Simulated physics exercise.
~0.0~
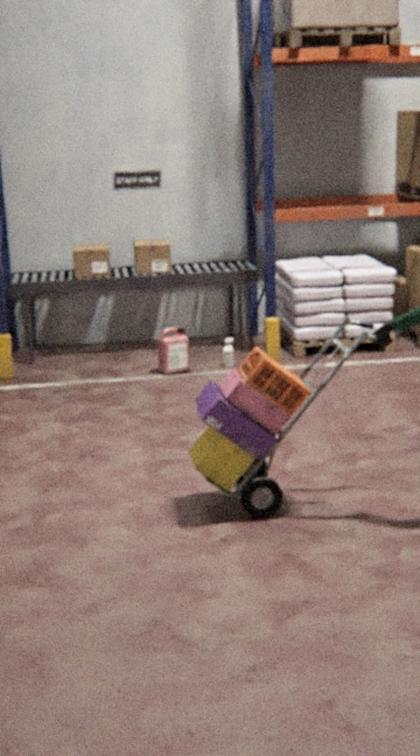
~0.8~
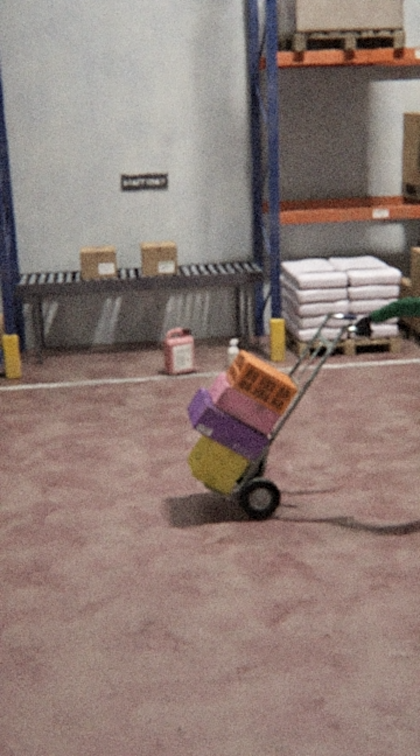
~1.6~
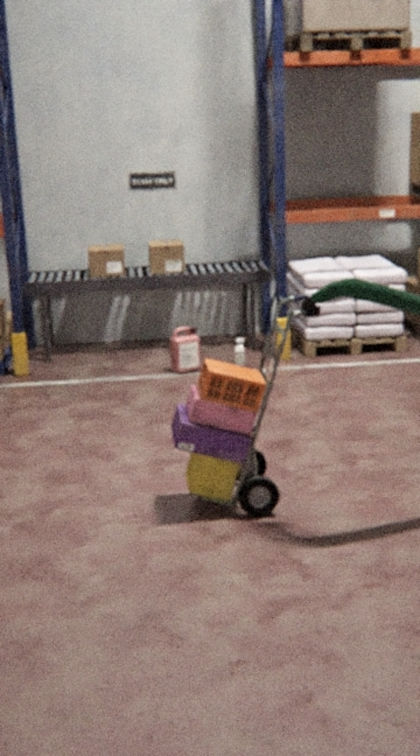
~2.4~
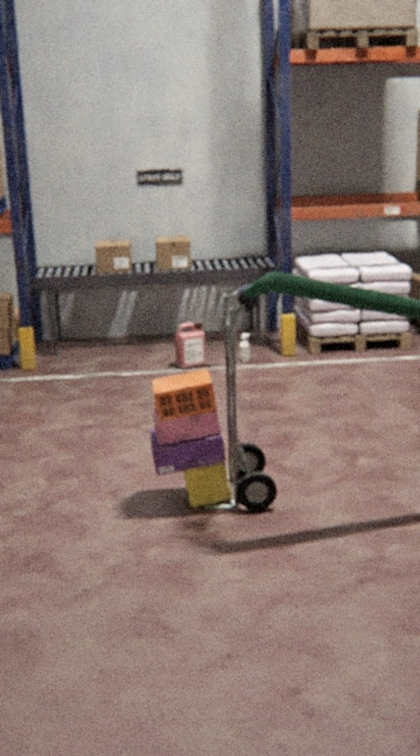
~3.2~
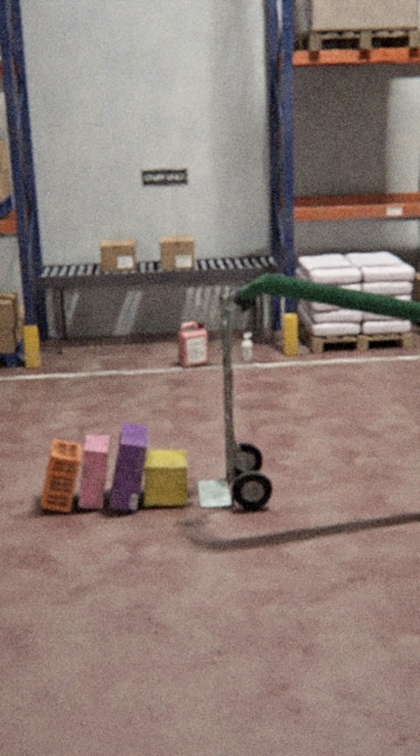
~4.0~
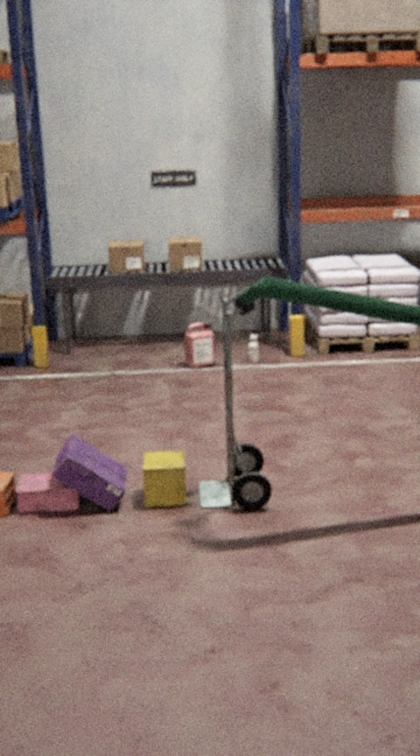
The clip shows a green arm tipping a tilted hand truck upright in a warehouse, its stack of a yellow box, purple parcel, pink parcel and orange crate toppling left. The upper three tumble onto the floor, while the yellow box ends tipped over nearest the standing truck's plate.
